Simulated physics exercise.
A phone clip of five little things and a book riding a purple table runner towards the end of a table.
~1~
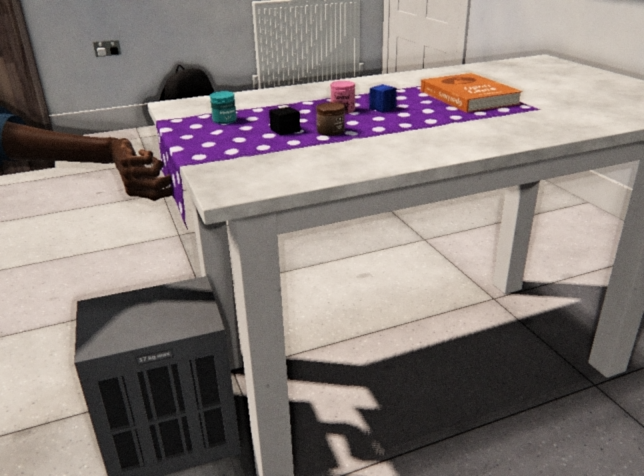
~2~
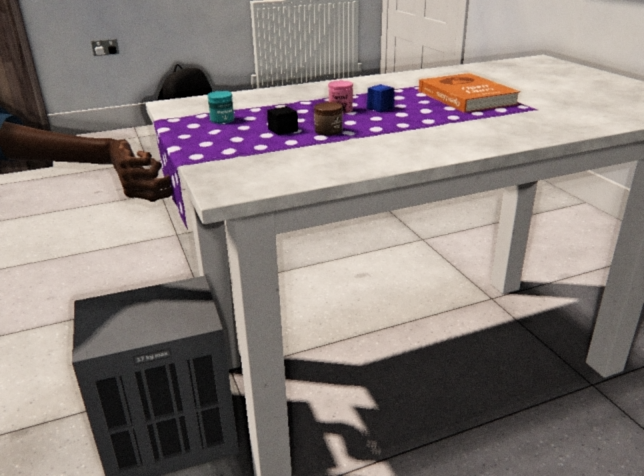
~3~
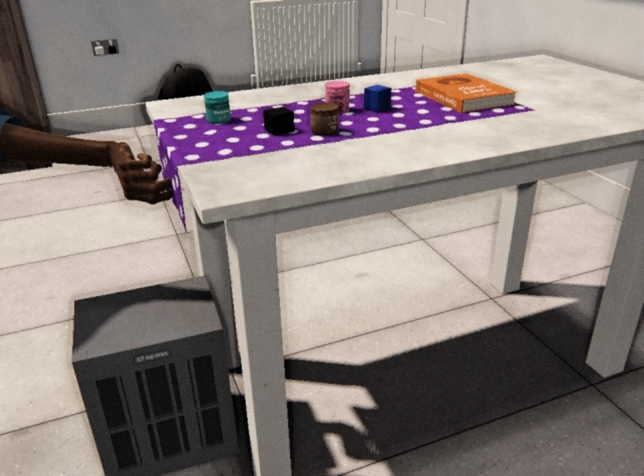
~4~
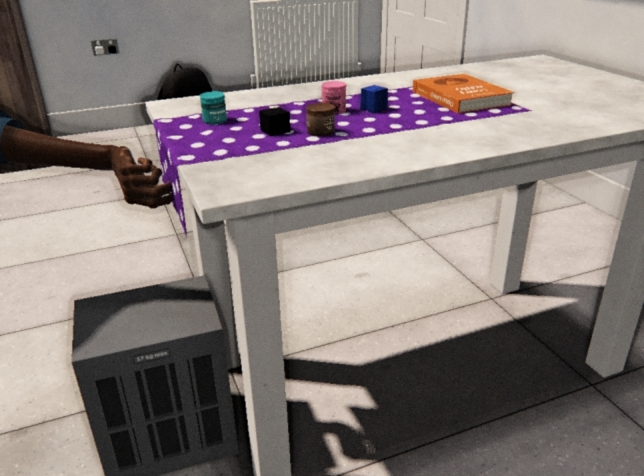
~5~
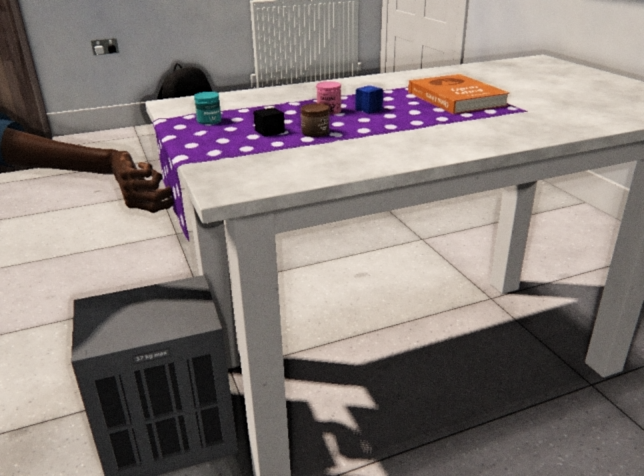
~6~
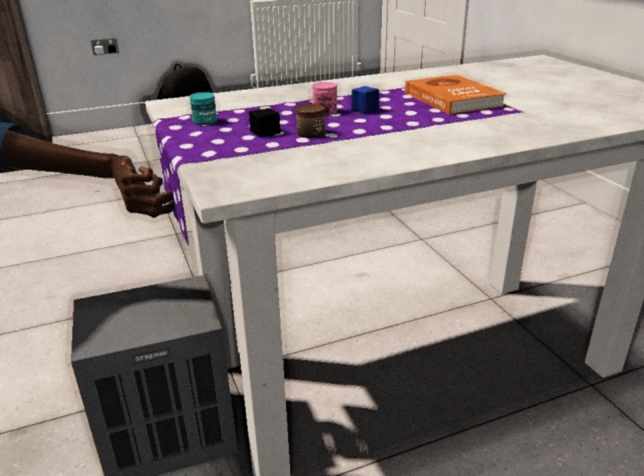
A hand slowly pulls a purple spotted cloth left, carrying small pots and a book.
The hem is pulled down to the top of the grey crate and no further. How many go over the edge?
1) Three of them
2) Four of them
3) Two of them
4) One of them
Option 3: Two of them.
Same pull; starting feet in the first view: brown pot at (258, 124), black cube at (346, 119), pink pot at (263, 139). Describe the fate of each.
The brown pot ends up off; the black cube stays put; the pink pot ends up off.
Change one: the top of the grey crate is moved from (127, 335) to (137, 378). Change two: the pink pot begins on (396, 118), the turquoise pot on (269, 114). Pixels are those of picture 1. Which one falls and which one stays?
The pink pot? Safe. The turquoise pot? Lost.
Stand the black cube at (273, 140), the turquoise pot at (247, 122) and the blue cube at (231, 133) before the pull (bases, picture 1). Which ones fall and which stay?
In the end the black cube is no longer on top, the turquoise pot is no longer on top, and the blue cube is no longer on top.
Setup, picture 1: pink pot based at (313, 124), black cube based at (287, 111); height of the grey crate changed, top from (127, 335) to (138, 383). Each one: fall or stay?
The pink pot? Lost. The black cube? Lost.
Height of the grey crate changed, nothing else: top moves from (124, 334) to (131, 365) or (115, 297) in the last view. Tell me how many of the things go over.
Count: 3, then 1.
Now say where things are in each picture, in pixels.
In the first frame, hem (188, 229); turquoise pot (222, 95); black cube (284, 110); brown pot (330, 106); pink pot (343, 83); blue cube (383, 87); top of the crate (127, 335).
In the second frame, hem (189, 229); turquoise pot (220, 94).
In the third frame, hem (187, 233); black cube (278, 111).
In the fourth frame, hem (187, 237); brown pot (320, 107); top of the crate (124, 334).
In the fifth frame, hem (190, 241); pink pot (329, 84).
In the sixth frame, hem (189, 246); turquoise pot (202, 96); black cube (264, 112); brown pot (311, 108); pink pot (325, 85); blue cube (366, 89).
Soon after, hem near (182, 279); turquoise pot gone.
Then, hem on the crate; turquoise pot and black cube gone.
At rest, hem on the crate; turquoise pot and black cube gone. It carries off two.
